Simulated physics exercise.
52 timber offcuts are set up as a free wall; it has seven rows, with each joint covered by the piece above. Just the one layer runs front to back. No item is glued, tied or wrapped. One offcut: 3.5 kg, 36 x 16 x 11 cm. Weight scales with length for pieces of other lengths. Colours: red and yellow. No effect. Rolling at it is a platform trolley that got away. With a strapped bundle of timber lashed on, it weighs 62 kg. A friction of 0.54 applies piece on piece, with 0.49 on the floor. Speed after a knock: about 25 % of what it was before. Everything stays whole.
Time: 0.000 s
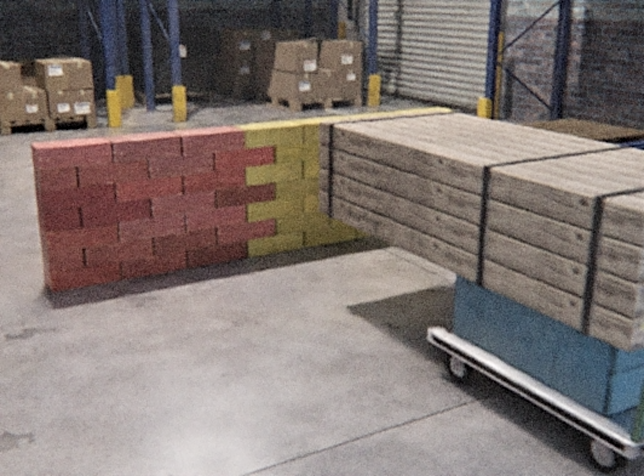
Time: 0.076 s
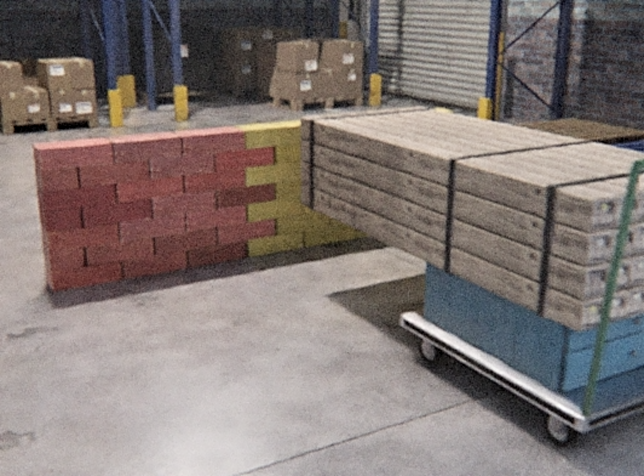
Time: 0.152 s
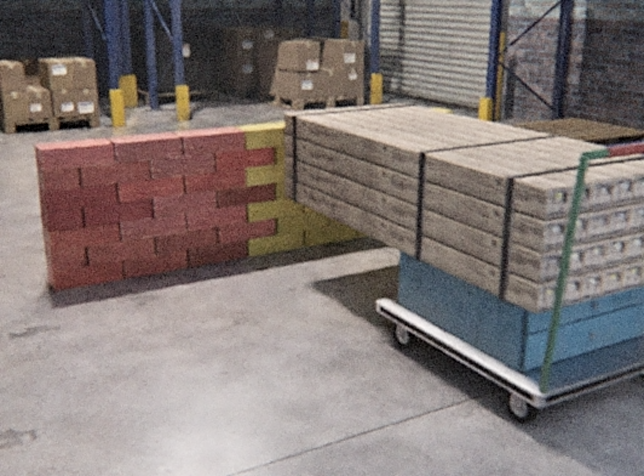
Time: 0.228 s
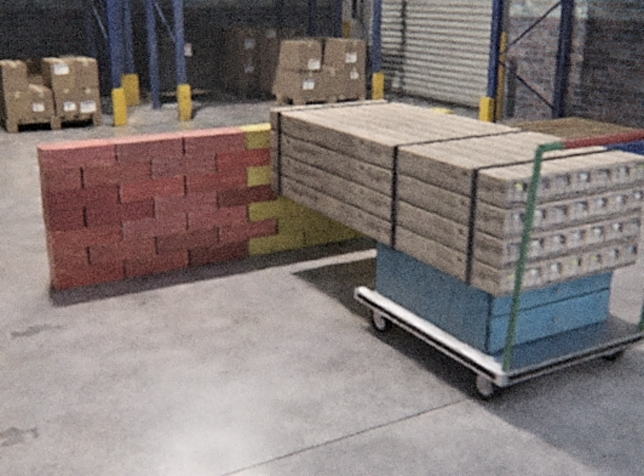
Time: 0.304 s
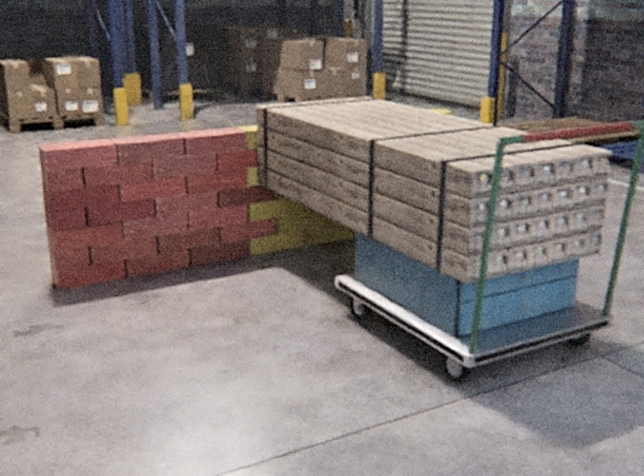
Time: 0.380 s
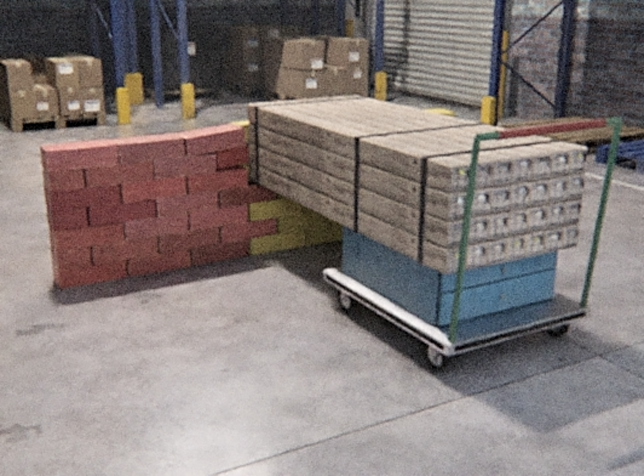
A trolley stacked with strapped timber rolls left into a red and yellow block wall, shifting some blocks.
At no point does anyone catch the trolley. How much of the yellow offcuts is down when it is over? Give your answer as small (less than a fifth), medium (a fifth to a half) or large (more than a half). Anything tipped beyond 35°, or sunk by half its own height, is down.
Medium - a fifth to a half.
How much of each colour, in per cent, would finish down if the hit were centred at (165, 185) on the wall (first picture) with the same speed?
Down at the end: Red 80%, yellow 10%.
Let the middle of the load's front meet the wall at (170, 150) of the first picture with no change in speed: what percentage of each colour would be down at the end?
That would leave red at 40 % and yellow at 0 %.
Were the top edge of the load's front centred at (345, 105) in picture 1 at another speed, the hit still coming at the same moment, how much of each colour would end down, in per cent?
You'd end up with red at 10 per cent down and yellow at 40 per cent.
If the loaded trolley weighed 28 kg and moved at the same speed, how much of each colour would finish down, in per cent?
The split would be red 10, then yellow 40 per cent.
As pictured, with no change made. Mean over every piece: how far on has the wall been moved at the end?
Average: Roughly 20 cm.
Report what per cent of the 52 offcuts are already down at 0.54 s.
15 per cent.
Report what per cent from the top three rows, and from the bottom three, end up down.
The top part comes to 50 per cent, the bottom part to 0 per cent.
Around 0.54 s, load 28 cm past the wall's line, still rolling; 6 of the 28 yellow offcuts down (7 of 52 in all colours); top yellow offcut tipped 22°, 9 cm lower; top red offcut displaced 48 mm.
Around 0.84 s, load 62 cm past the wall's line, still rolling; 9 of the 28 yellow offcuts down (10 of 52 in all colours); top yellow offcut upside down; top red offcut tipped 35°.
Around 1.34 s, load 1.03 m past the wall's line, still rolling; 10 of the 28 yellow offcuts down (12 of 52 in all colours); top yellow offcut upside down; top red offcut tipped 70°, 13 cm lower.
Finally (2.6 s), load 1.03 m past the wall's line, stopped; 10 of the 28 yellow offcuts down (12 of 52 in all colours); top yellow offcut upside down; top red offcut upside down. That is 36 per cent. Seen by the last camera, middles, top yellow offcut near (202, 184), top red offcut near (171, 234).
